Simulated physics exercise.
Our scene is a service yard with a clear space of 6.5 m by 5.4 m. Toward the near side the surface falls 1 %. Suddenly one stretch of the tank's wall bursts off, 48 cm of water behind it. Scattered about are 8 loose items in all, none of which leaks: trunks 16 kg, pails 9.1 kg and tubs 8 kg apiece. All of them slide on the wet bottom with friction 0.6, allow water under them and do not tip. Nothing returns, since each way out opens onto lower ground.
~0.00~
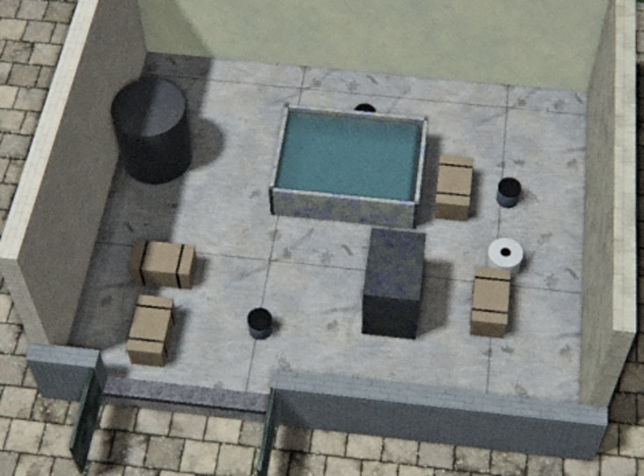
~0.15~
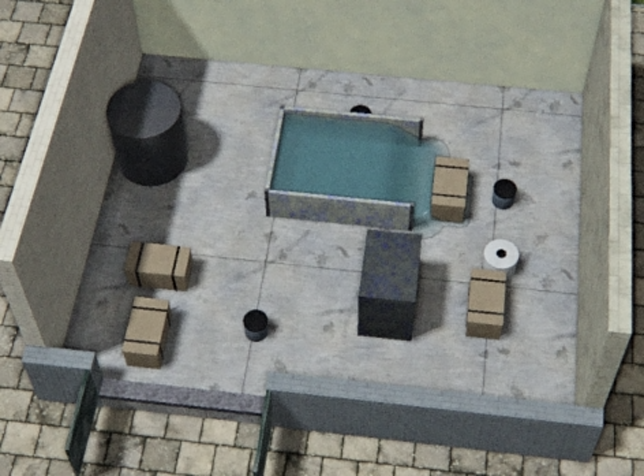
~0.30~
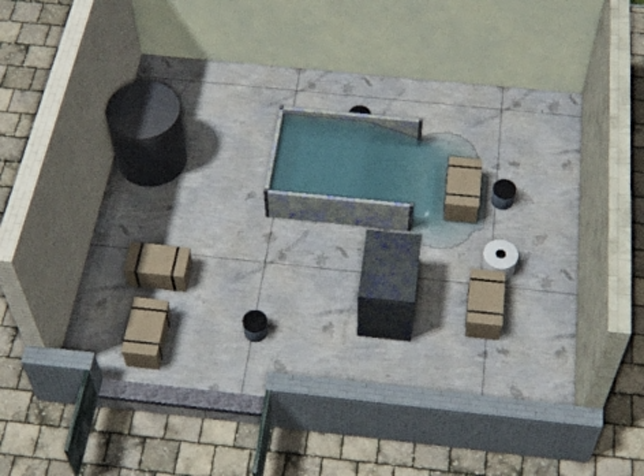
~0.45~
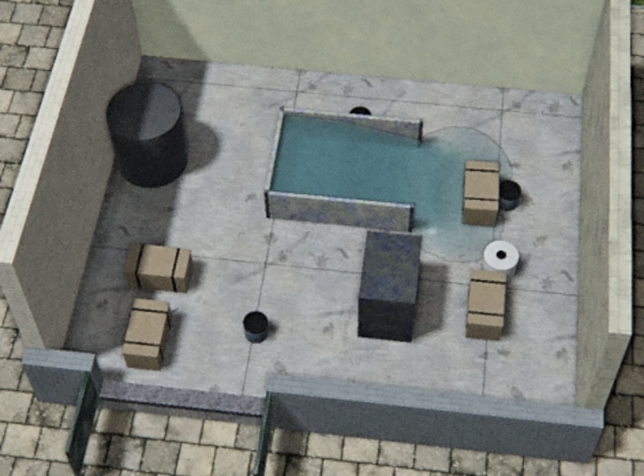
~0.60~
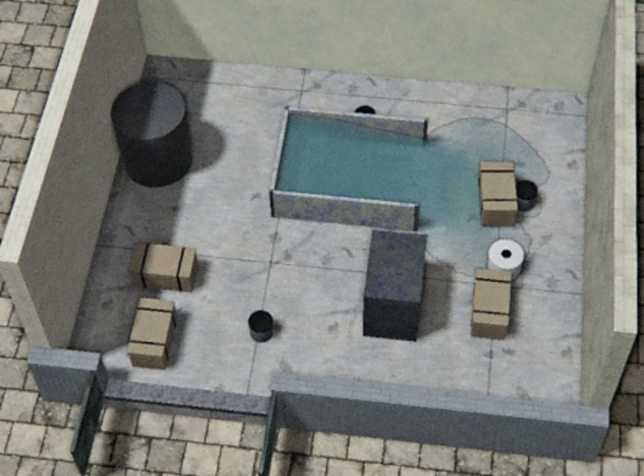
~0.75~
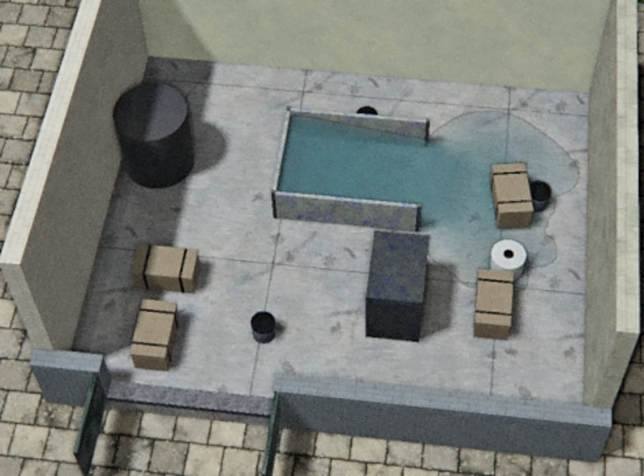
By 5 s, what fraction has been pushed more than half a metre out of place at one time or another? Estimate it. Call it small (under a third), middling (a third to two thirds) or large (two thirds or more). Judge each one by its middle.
Middling, a third to two thirds.
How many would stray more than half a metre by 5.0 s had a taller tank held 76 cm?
Then the count would be 5.
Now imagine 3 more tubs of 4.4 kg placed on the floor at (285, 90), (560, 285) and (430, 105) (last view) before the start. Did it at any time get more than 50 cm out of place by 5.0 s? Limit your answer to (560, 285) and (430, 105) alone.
In the order asked they come out beyond the limit, beyond the limit.
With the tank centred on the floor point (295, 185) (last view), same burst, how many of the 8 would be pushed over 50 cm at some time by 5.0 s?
4.
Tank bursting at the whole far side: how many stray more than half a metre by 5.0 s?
Count: 1.
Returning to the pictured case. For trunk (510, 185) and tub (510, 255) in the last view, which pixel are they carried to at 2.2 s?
(556, 208) and (556, 330), roughly.
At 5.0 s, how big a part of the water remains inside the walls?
I'd say some 100 percent hasn't gone yet.
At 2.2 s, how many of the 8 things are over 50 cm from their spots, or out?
The number comes to 3.
After 1.1 s 2 of 8 are over 50 cm from their spots; 0 afloat.
After 2.2 s 3 of 8 are over 50 cm from their spots; 2 afloat.
After 3.5 s 3 of 8 are over 50 cm from their spots; 2 afloat.
After 5.0 s 4 of 8 are over 50 cm from their spots, and 4 have been at some point; 2 afloat.
